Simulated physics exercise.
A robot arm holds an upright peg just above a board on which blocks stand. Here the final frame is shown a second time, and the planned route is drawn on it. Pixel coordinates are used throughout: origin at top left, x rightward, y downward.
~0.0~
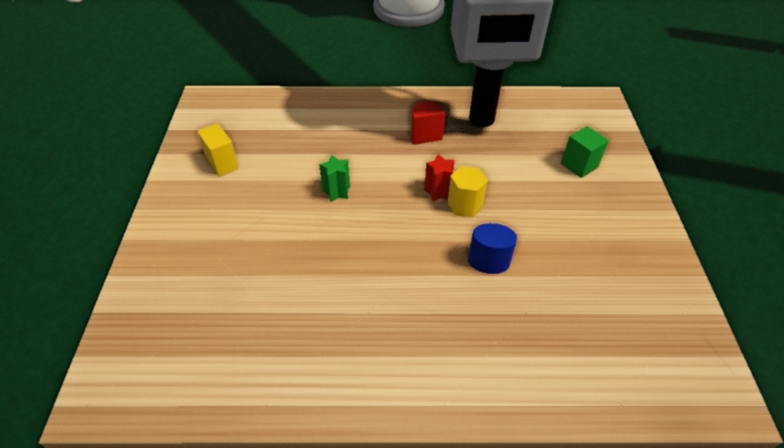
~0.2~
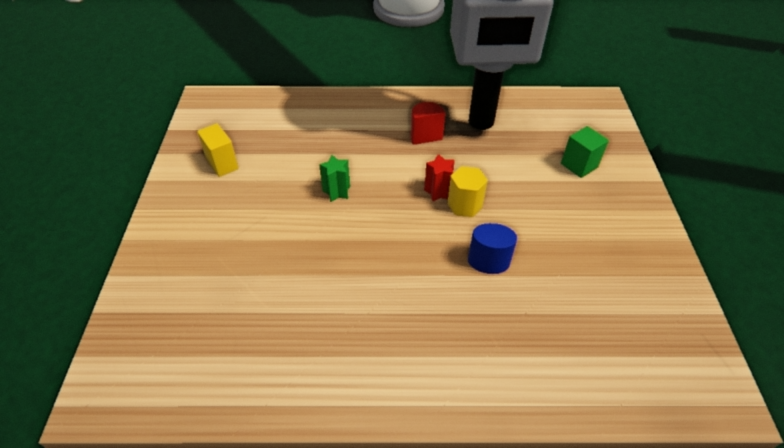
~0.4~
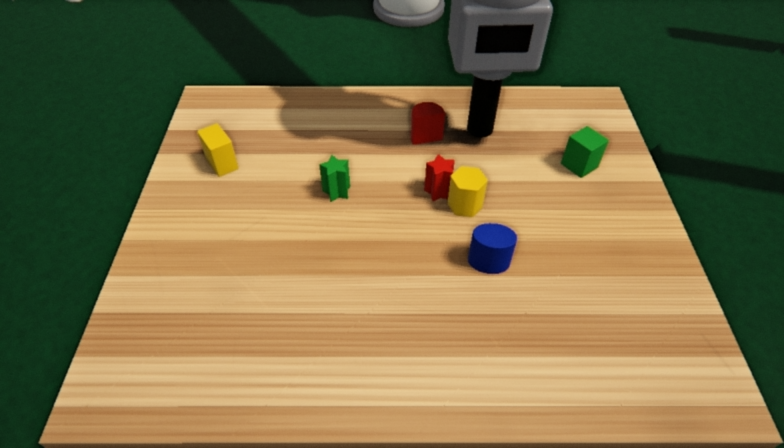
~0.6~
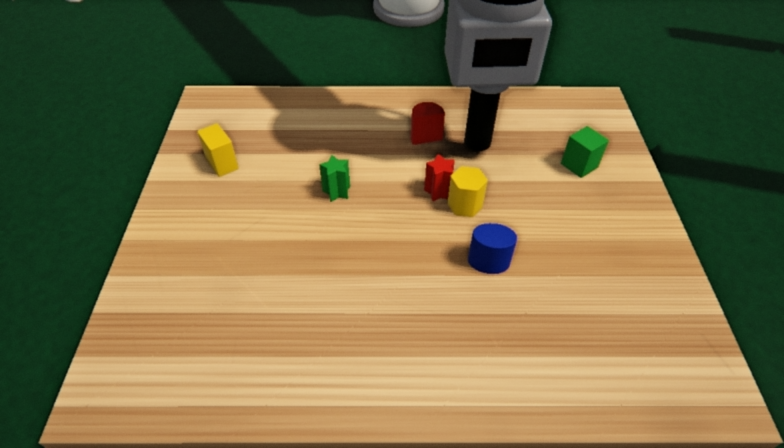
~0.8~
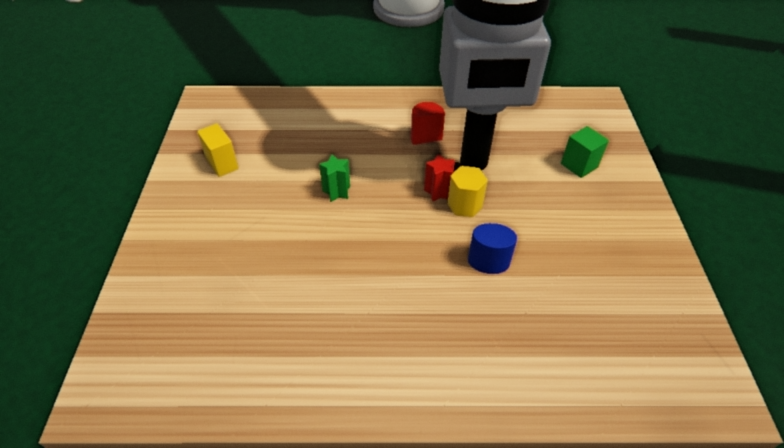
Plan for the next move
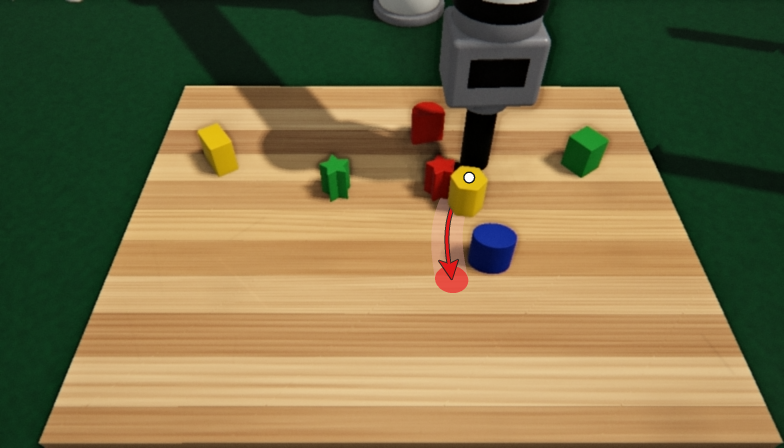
A robot arm with a black peg moved slowly down the board from near its top edge, coming up close behind the yellow hexagon and red star, while the colored blocks all stayed still.
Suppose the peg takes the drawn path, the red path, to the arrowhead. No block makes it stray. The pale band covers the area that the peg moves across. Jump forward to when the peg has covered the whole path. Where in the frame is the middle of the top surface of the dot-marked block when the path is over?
Its top middle will sit at (487, 273).
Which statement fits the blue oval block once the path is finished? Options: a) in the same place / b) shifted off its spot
b
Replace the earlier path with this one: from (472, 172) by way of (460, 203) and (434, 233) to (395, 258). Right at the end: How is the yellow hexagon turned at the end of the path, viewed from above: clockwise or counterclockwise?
Watching from overhead, you'd notice the yellow hexagon rotating counter-clockwise.
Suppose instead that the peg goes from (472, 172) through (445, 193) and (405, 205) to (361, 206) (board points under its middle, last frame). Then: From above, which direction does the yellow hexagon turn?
It swings round anticlockwise.
Path on the board, from (472, 172) over (455, 202) and (447, 237) to (452, 279); the dot is on the yellow hexagon.
On the path given first. One third of the way, peg at (456, 192); red star block at (429, 172), turned 55° clockwise; yellow hexagon at (467, 198), turned 30° anticlockwise.
Two thirds of the way, peg at (448, 229); red star block at (428, 175), turned 80° clockwise; yellow hexagon at (469, 237), turned 55° anticlockwise; blue oval block at (506, 247), turned 45° anticlockwise.
At the end, peg at (453, 270); red D-shaped block in place; red star block at (428, 175), turned 80° clockwise; yellow hexagon at (487, 273), turned 100° anticlockwise; blue oval block at (519, 256), turned 95° anticlockwise.
